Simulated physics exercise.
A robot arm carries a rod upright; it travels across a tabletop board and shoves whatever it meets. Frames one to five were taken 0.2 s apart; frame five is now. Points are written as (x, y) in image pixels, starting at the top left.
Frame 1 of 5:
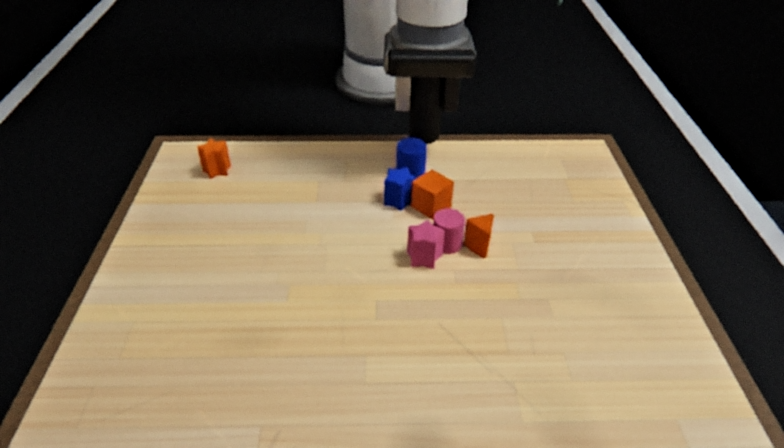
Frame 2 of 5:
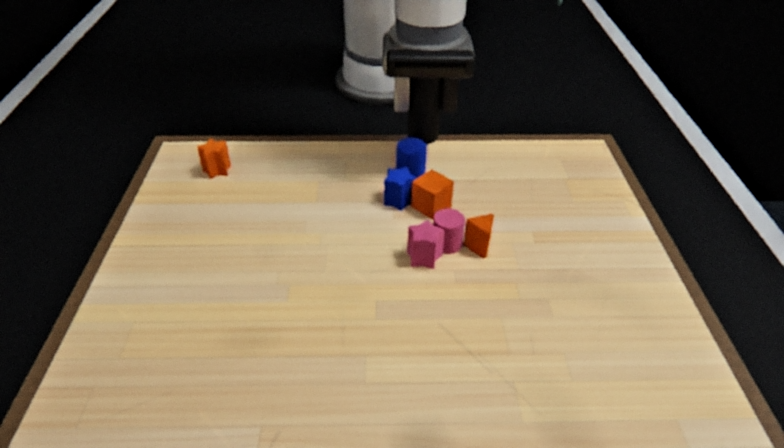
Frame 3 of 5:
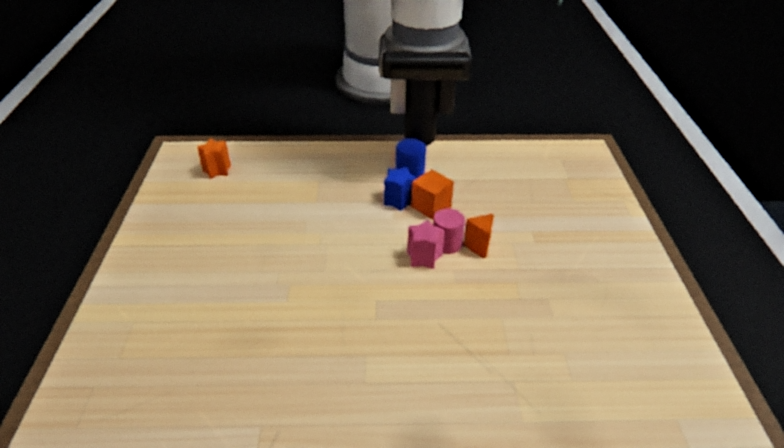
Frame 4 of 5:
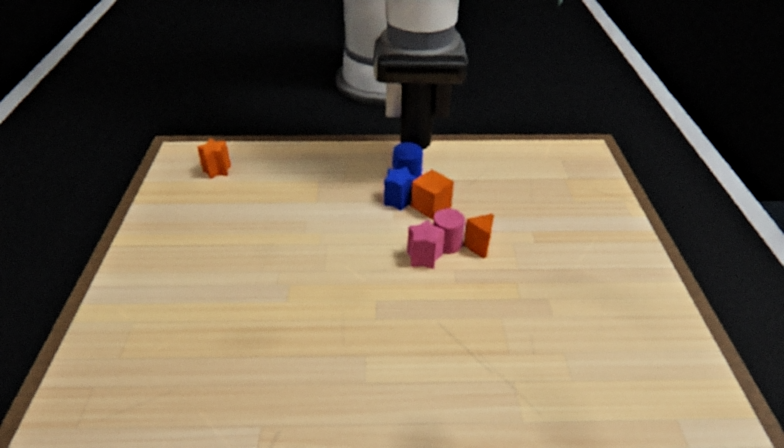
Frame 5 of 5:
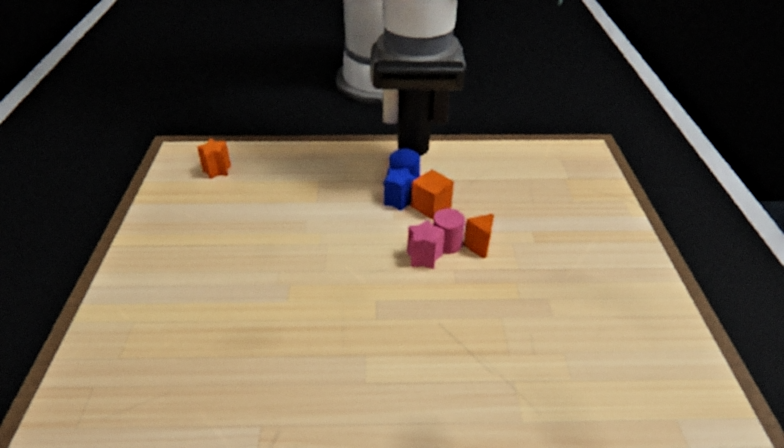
At first, a robot arm holds a dark rod at the far edge of a wooden board, behind a blue disc in a loose cluster of blue, orange and pink blocks. The rod shifts slightly left, then edges forward, nudging the disc a little toward the blue star while the other blocks stay still.
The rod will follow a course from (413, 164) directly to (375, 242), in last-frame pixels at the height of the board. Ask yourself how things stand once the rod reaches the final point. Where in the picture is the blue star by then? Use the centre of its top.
At the end it should sit near (384, 262).
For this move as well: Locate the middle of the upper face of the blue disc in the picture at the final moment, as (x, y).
My best guess is (373, 240).
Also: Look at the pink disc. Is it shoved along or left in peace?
That block is not shifted.
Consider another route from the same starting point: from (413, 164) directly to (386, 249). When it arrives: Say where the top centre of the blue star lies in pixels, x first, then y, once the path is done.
Around (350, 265).
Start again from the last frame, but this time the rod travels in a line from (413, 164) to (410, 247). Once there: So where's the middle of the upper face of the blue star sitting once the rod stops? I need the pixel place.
The middle of the upper face of the blue star will lie at about (347, 228) in the picture.
What follows on the original path. One third of the way, rod at (402, 171); blue star at (391, 199), turned 15° clockwise; blue disc at (394, 181).
Two thirds of the way, rod at (389, 197); blue star at (384, 230); blue disc at (383, 209).
At the end, rod at (375, 225); blue star at (384, 262), turned 10° anticlockwise; blue disc at (373, 240); orange square not moved; pink disc not moved.
